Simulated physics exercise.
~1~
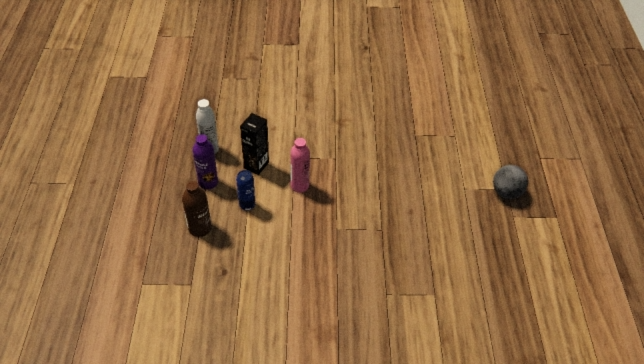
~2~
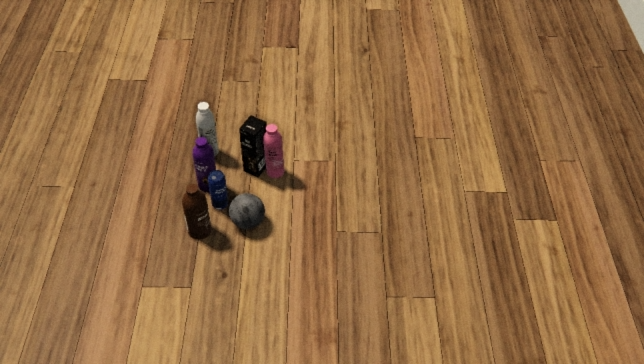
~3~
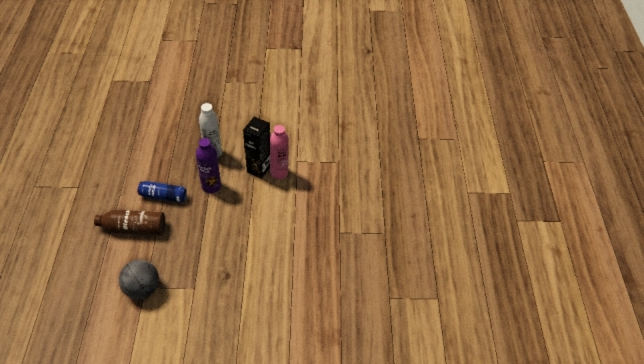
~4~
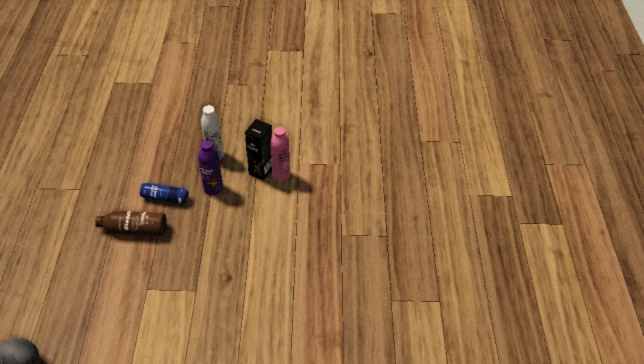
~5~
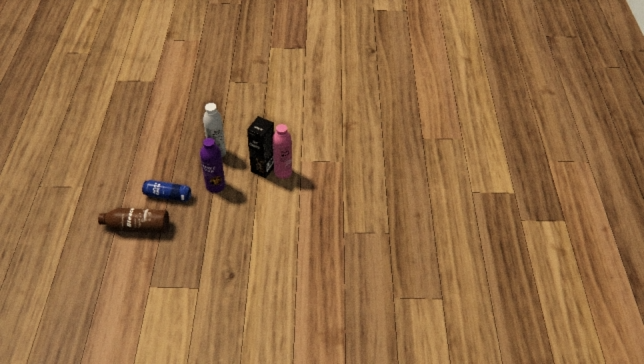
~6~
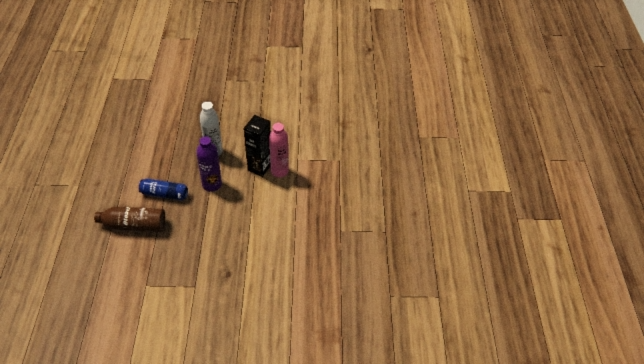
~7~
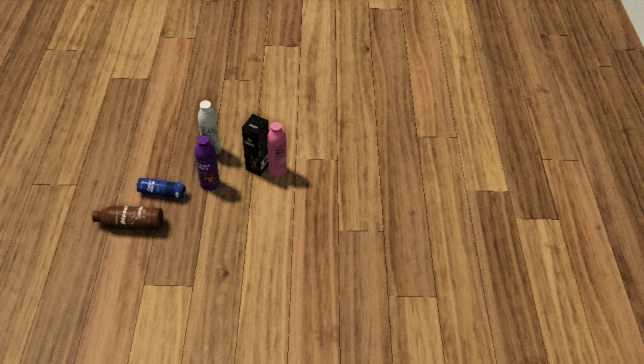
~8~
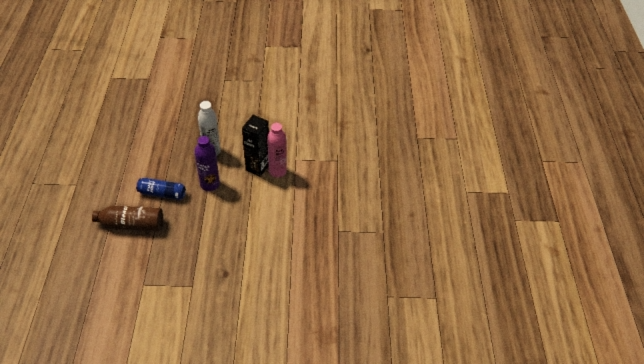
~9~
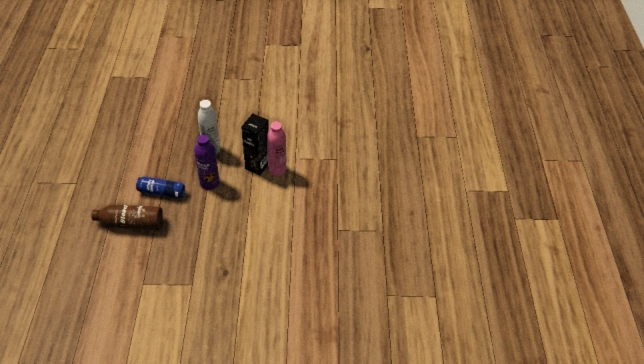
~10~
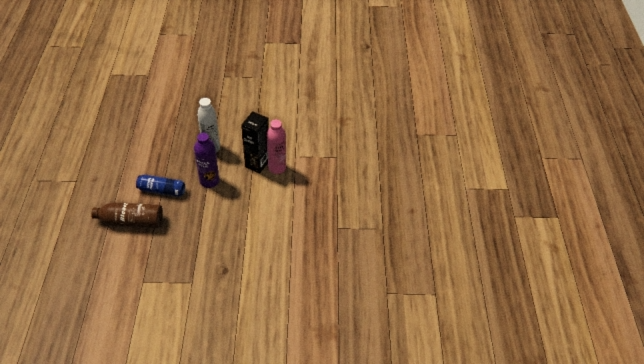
The clip opens on a wooden floor where brown, purple, white and pink bottles stand grouped with a blue can and a black carton, while a grey ball sits apart on the right. The ball rolls left into the group, and the pink bottle shifts left beside the carton, still upright, as the blue can is pushed left. Next the brown bottle and the can go over onto their sides, and the ball rolls away toward the lower left and out of view. At the end those two lie still, while the other four objects remain standing.
